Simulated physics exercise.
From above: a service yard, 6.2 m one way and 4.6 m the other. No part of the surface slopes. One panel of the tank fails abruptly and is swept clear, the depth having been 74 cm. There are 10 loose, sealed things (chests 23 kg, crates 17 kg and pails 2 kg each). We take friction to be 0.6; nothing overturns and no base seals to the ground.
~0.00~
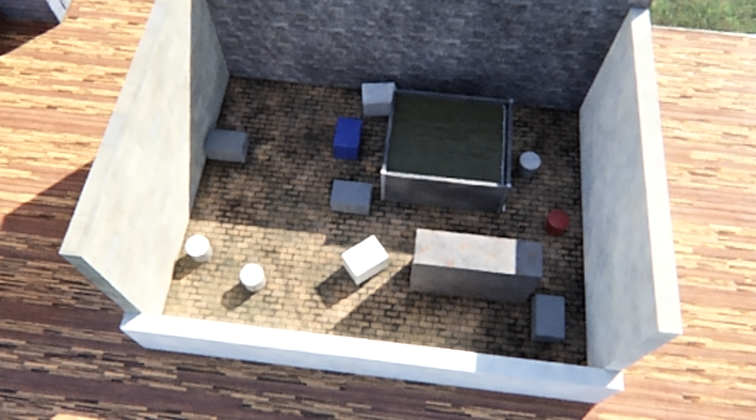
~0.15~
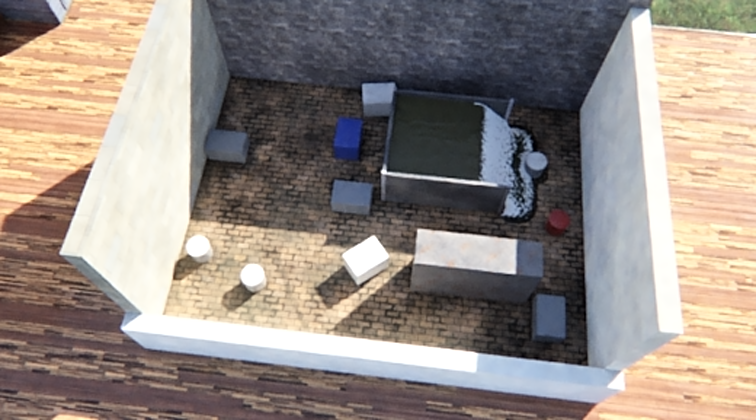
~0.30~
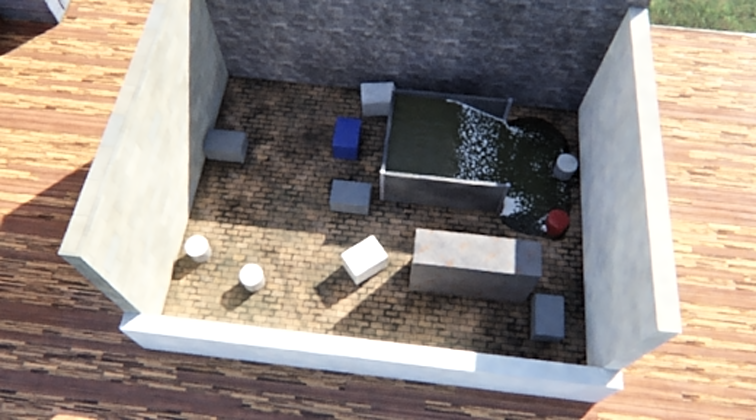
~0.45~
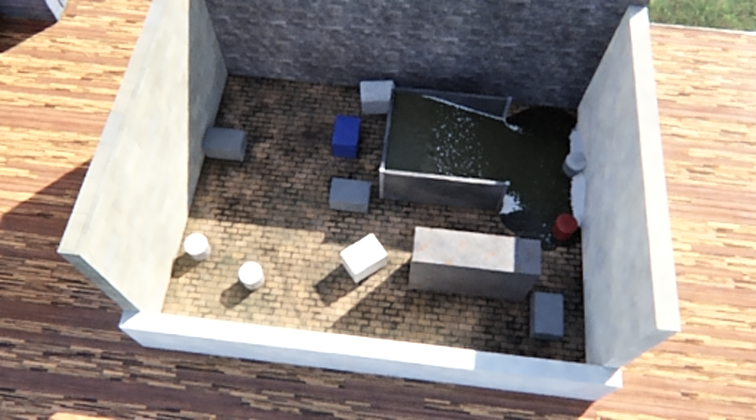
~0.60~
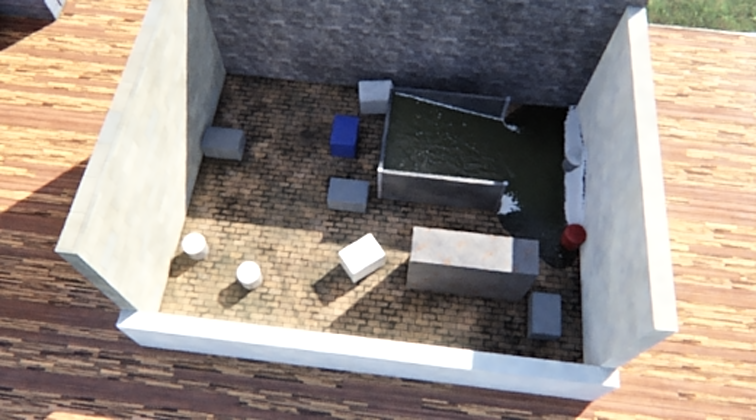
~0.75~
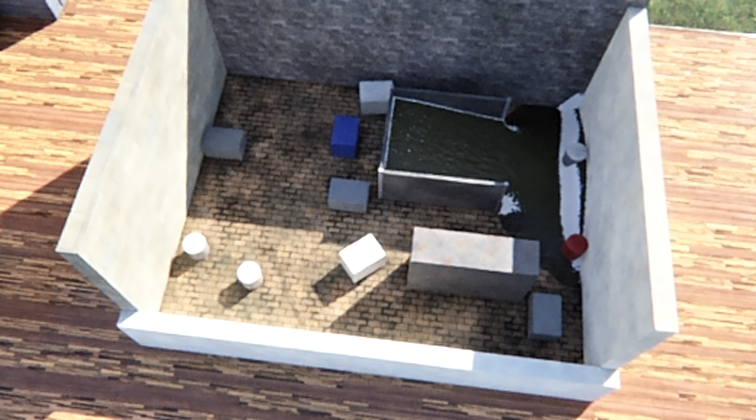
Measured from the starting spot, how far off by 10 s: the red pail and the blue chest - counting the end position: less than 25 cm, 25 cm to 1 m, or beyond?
The red pail goes a long distance, and the blue chest remains almost where it was.
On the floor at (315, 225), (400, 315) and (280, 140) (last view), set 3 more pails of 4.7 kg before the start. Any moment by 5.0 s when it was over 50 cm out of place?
Spot by spot, in turn: Falls short, exceeds it, exceeds it.
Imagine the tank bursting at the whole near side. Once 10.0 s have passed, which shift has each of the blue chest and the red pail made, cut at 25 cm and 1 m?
The blue chest drifts a bit; the red pail is swept a long way.
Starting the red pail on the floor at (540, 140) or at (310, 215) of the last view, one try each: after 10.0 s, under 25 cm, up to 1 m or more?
Taken in turn, it is carried a long way and then is carried a long way.
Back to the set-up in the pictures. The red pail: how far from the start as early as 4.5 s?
About 400 cm.
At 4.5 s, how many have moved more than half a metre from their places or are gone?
6.
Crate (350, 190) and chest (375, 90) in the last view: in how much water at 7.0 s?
I'd estimate 6 cm for the first and 9 cm for the second.
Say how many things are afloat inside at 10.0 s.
It comes to 7 of them.
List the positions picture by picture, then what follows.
The first frame shows the red pail at (559, 219), on the bottom; the blue chest at (348, 132), on the bottom; 2.7 m2 under water; 0 of 10 have shifted.
The second frame shows the red pail at (560, 219), on the bottom; the blue chest at (348, 133) rests on the ground; water covers 3.6 m2; 1 of 10 have shifted.
The third frame shows the red pail at (559, 219) rests on the ground; the blue chest at (347, 132) rests on the ground; water covers 4.8 m2; 1 of 10 have shifted.
The fourth frame shows the red pail at (567, 223) rests on the ground, 17 cm from its start; the blue chest at (346, 130), on the bottom; 5.7 m2 under water; 2 of 10 have shifted.
The fifth frame shows the red pail at (576, 233) floats, 38 cm from its start; the blue chest at (345, 130), on the bottom; 6.1 m2 under water; 2 of 10 have shifted.
The sixth frame shows the red pail at (578, 243) floats, 51 cm from its start; the blue chest at (346, 130) rests on the ground; 6.3 m2 under water; 2 of 10 have shifted.
After 2.0 s the red pail is near (562, 339), 1.9 m from its start, afloat; the blue chest is near (346, 130), 0.0 m from its start, aground; 2 afloat.
After 4.5 s the red pail is near (301, 296), 4.0 m from its start, afloat; the blue chest is near (346, 130), 0.0 m from its start, aground; 5 afloat.
After 7.0 s the red pail is near (240, 292), 4.8 m from its start, afloat; the blue chest is near (346, 130), 0.0 m from its start, aground; 6 afloat.
After 10.0 s the red pail is near (240, 236), 4.8 m from its start, afloat; the blue chest is near (346, 130), 0.0 m from its start, aground; 7 afloat.
